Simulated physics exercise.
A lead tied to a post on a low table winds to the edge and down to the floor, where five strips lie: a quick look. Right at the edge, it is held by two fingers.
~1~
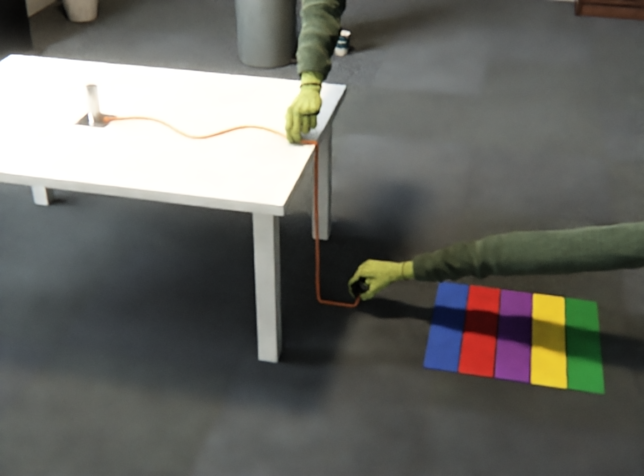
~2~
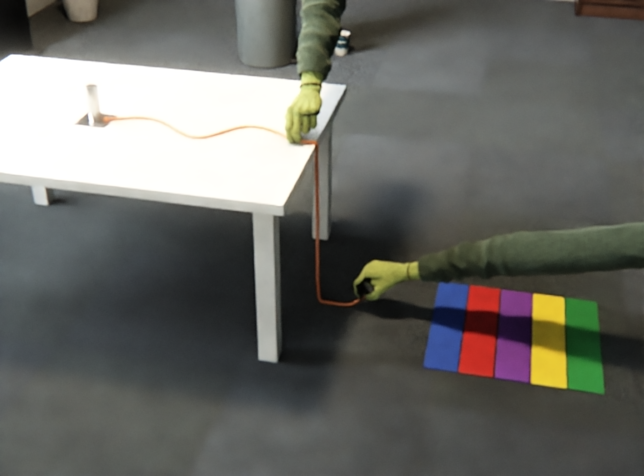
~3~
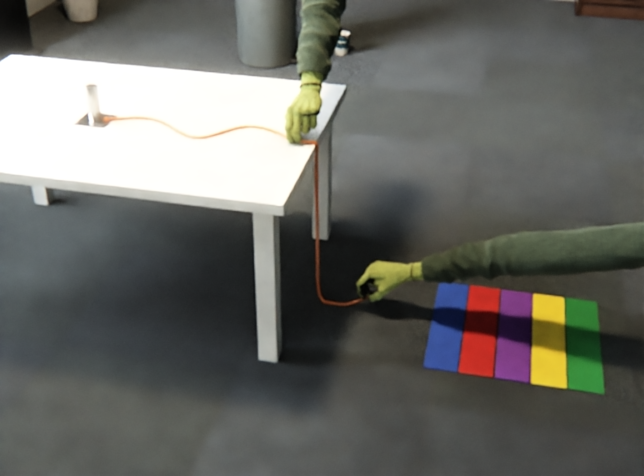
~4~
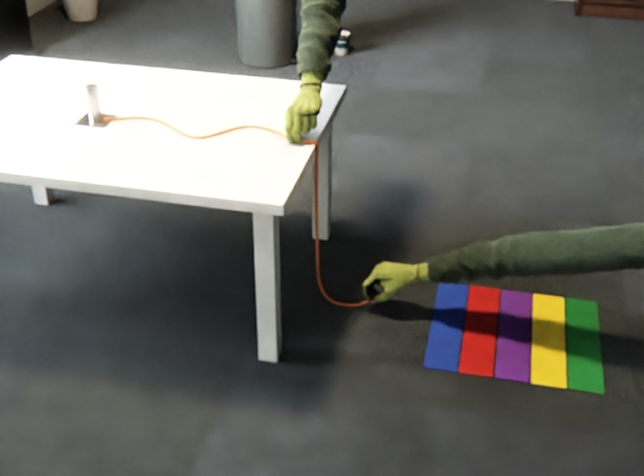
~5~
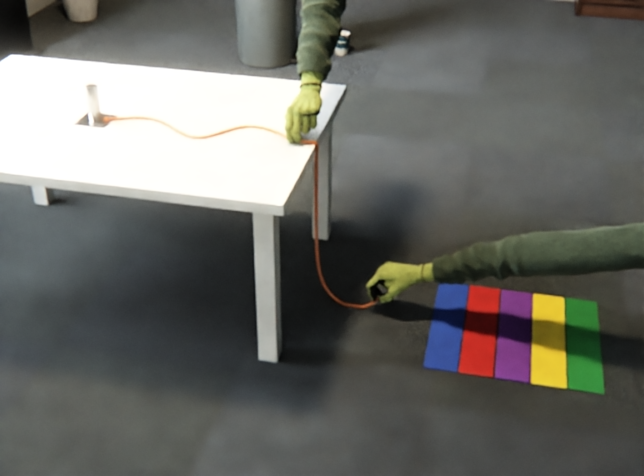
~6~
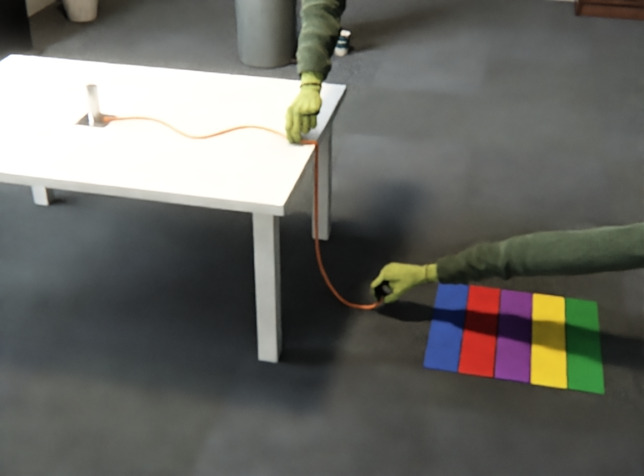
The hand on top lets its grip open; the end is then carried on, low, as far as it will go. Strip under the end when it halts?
Purple strip.
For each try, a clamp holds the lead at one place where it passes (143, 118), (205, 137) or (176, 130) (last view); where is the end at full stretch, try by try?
Respectively (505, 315), (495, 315) and (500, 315).
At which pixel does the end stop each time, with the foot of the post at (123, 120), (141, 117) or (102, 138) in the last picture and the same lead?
One per try, in order: (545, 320), (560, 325), (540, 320).
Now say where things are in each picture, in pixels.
The first picture shows end (359, 296); blue (443, 352); red (478, 358); purple (513, 363); yellow (549, 368); green (585, 373).
The second picture shows end (364, 297); lead through (140, 118) (191, 137) (264, 129) (316, 158) (317, 224) (318, 287).
The third picture shows end (368, 297).
The fourth picture shows end (374, 298); lead through (140, 118) (191, 137) (264, 129) (316, 158) (317, 224) (321, 287).
The fifth picture shows end (378, 299).
The sixth picture shows end (382, 299); lead through (140, 118) (191, 137) (264, 129) (316, 158) (316, 223) (331, 287).
Soon after, end near (448, 308); over blue.
Then, end near (487, 314); over red.
At full stretch, end near (511, 317); over purple. The end stops over the purple strip.
